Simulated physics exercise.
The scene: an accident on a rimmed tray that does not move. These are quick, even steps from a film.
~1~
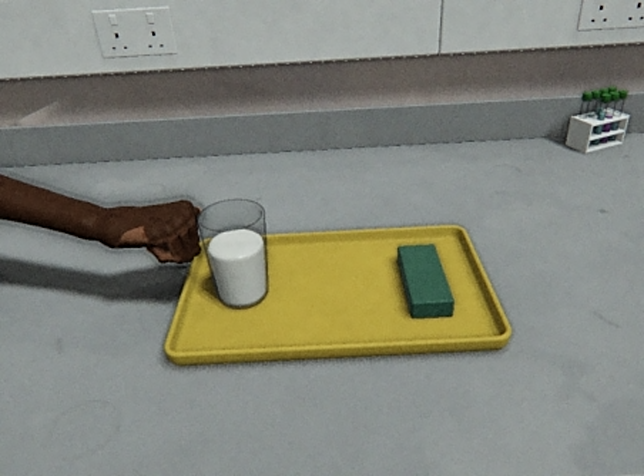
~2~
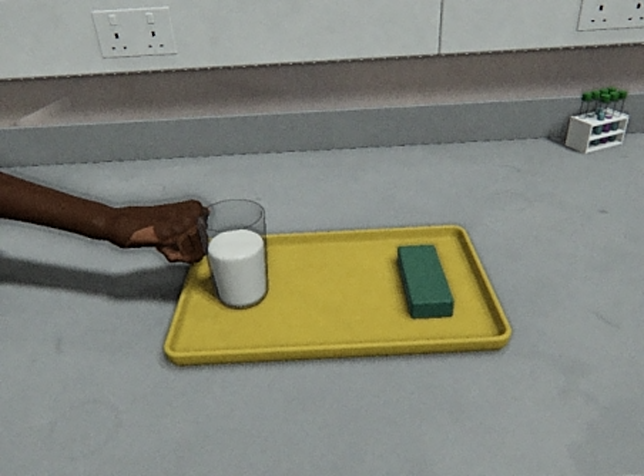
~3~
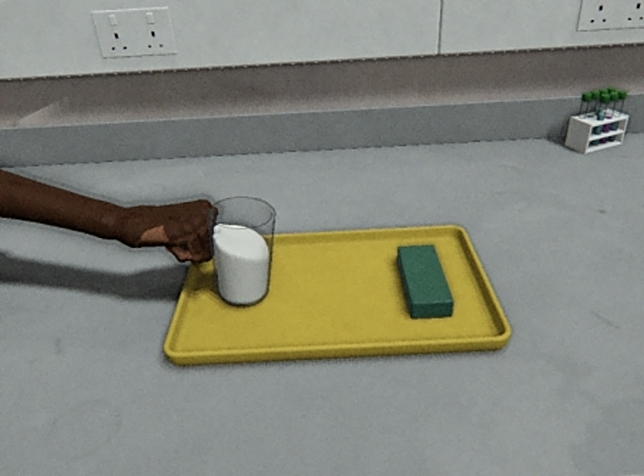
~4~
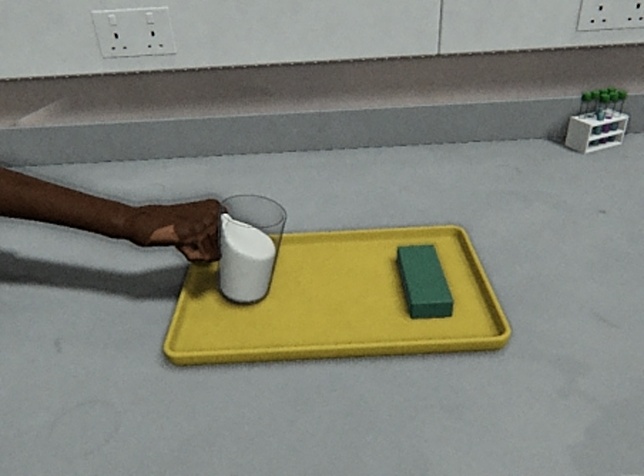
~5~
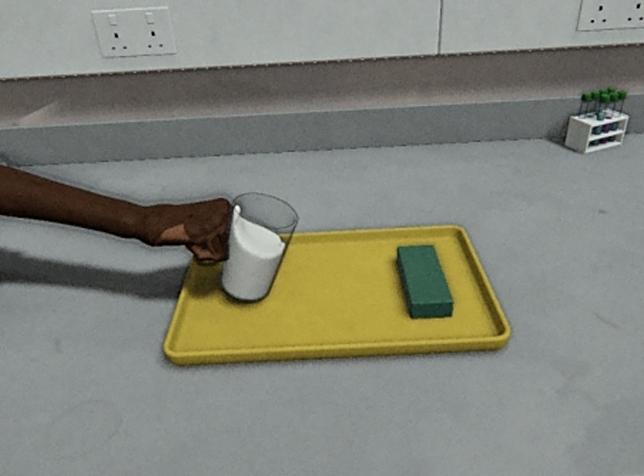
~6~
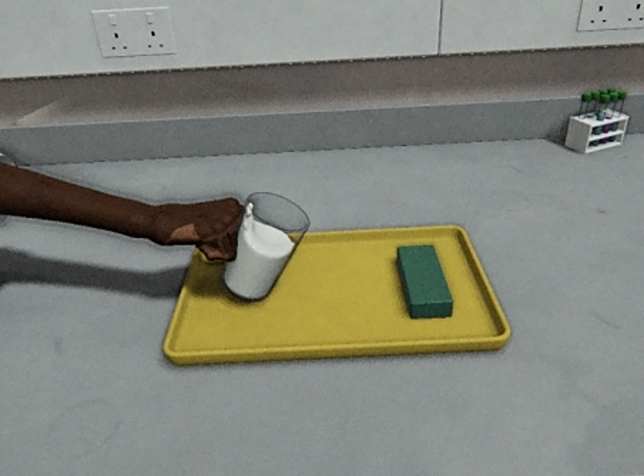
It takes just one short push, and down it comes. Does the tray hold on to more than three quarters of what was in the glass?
It seems less than a quarter is lost from the tray.
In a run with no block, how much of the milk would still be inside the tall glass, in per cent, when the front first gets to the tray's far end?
55 %, roughly.
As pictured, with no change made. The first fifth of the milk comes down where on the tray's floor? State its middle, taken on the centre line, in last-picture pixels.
Around (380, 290).
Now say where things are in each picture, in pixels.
In the first frame, it leans 0°; its right rim is at (263, 215); the milk meets the walls at (209, 242) and (263, 239); the tray's far rim is at (482, 274); a block is fixed to the tray further along.
In the second frame, it leans 0°; its right rim is at (263, 215); the milk meets the walls at (208, 243) and (263, 240).
In the third frame, it leans 6°; its right rim is at (273, 215); the milk meets the walls at (214, 226) and (263, 241).
In the fourth frame, it leans 13°; its right rim is at (285, 217); the milk meets the walls at (223, 214) and (274, 245).
In the fifth frame, it leans 20°; its right rim is at (296, 220); the milk meets the walls at (230, 233) and (284, 243).
In the sixth frame, it leans 27°; its right rim is at (308, 224); the milk meets the walls at (236, 236) and (294, 241).
A moment on, the tall glass is falling and 100 per cent is in the glass, 0 on the tray and 0 above or beyond its rim.
Next, the tall glass lies on its side and 66 per cent is in the glass, 22 on the tray and 12 above or beyond its rim.
Then the tall glass lies on its side and 30 per cent is in the glass, 46 on the tray and 23 above or beyond its rim.
Later the tall glass lies on its side and 15 per cent is in the glass, 72 on the tray and 13 above or beyond its rim.
At rest 88 per cent is held by tray and glass, 12 is off the tray.
